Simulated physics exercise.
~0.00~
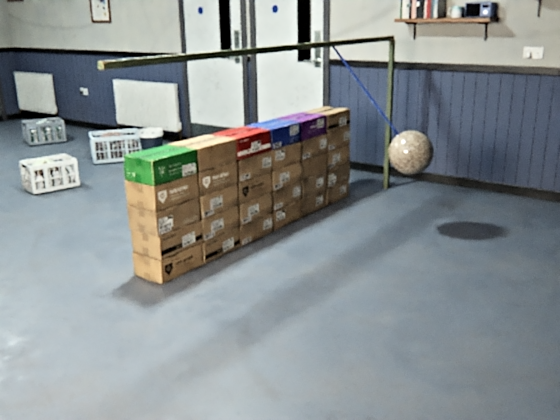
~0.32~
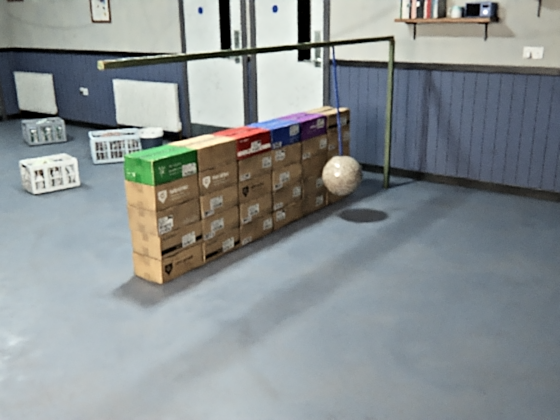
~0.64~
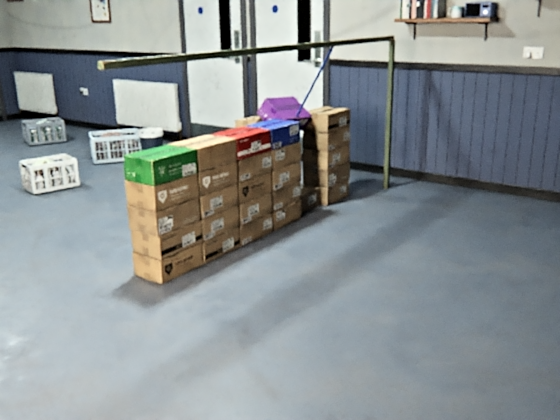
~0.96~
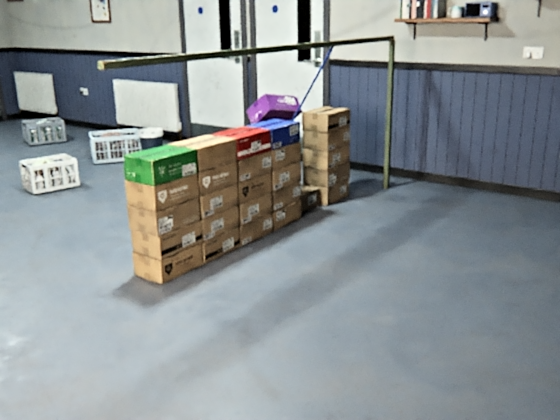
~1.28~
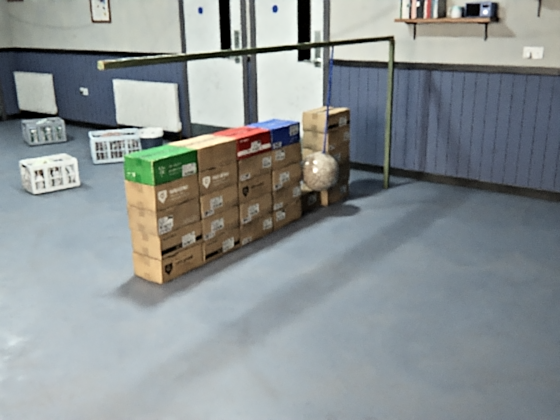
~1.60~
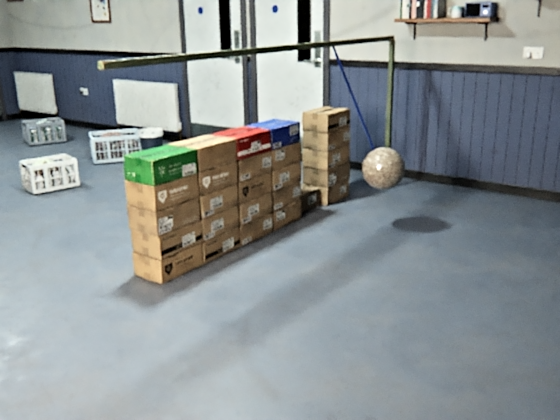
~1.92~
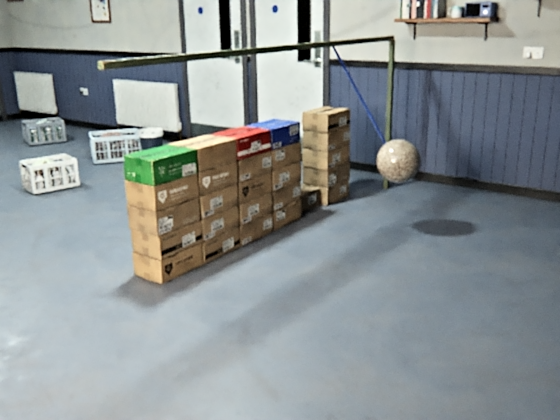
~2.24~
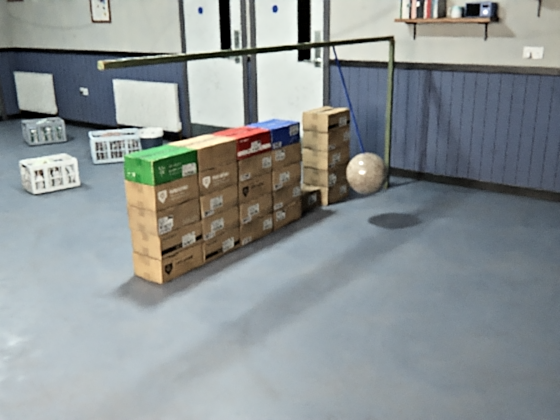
In a hallway, a stone ball on a line swung left into a wall of stacked boxes, knocking the purple one and a few others out near the right end, then swung back through the gap while the green, red and blue boxes stayed put.
